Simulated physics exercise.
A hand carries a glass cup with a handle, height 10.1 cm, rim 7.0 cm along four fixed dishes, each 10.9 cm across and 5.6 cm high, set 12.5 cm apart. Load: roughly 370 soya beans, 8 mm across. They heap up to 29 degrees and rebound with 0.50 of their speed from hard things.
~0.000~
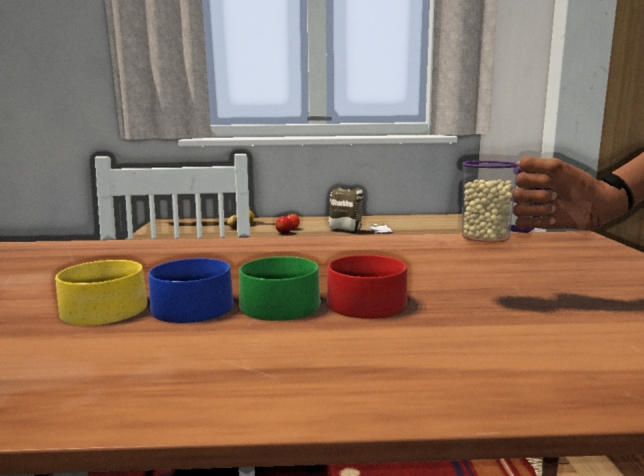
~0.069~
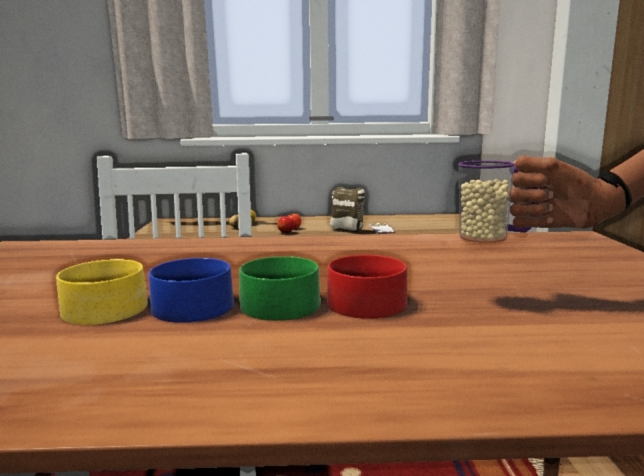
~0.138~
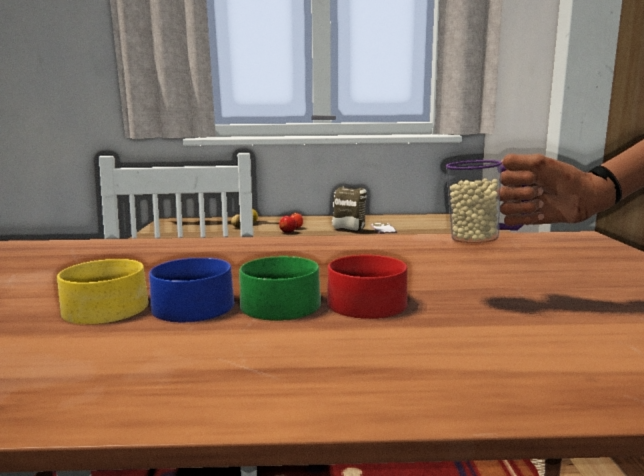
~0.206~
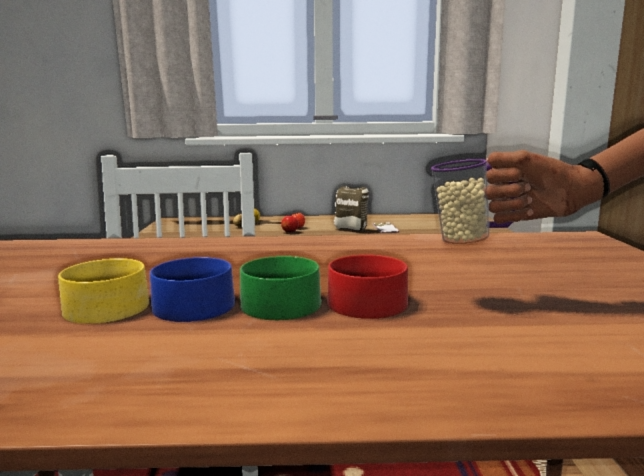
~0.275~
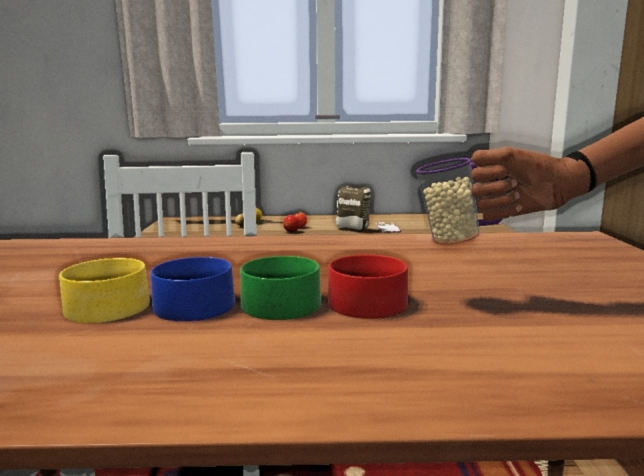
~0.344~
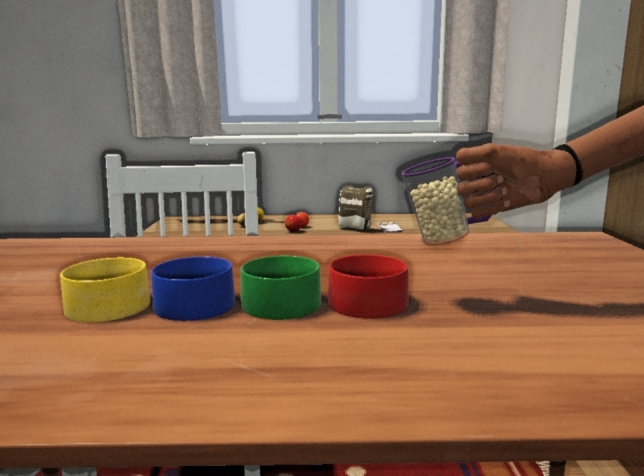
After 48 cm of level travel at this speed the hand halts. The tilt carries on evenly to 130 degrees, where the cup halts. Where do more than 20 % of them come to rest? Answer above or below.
Red below, blue below, green below, yellow above, counter below.
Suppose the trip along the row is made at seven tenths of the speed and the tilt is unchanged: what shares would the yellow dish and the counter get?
Then: Yellow 0, counter 0.
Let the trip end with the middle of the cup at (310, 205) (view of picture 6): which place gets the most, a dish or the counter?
Most goes to: Green.
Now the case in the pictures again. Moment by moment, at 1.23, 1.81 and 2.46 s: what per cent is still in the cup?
In turn: 100, 85, 0.
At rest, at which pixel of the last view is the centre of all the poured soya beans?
Near (103, 293).
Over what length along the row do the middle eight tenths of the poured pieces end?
Roughly 6 cm.
Then, at 1.23 s, tilt 70 degrees; cup holds 100 %.
Then, at 1.81 s, tilt 104 degrees; cup holds 85 %, yellow 10 %.
Then, at 2.46 s, tilt 130 degrees; cup holds 0 %, yellow 95 %.
By 2.9 s all is still; red 0 %, blue 0 %, green 0 %, yellow 95 %, counter 0 %.
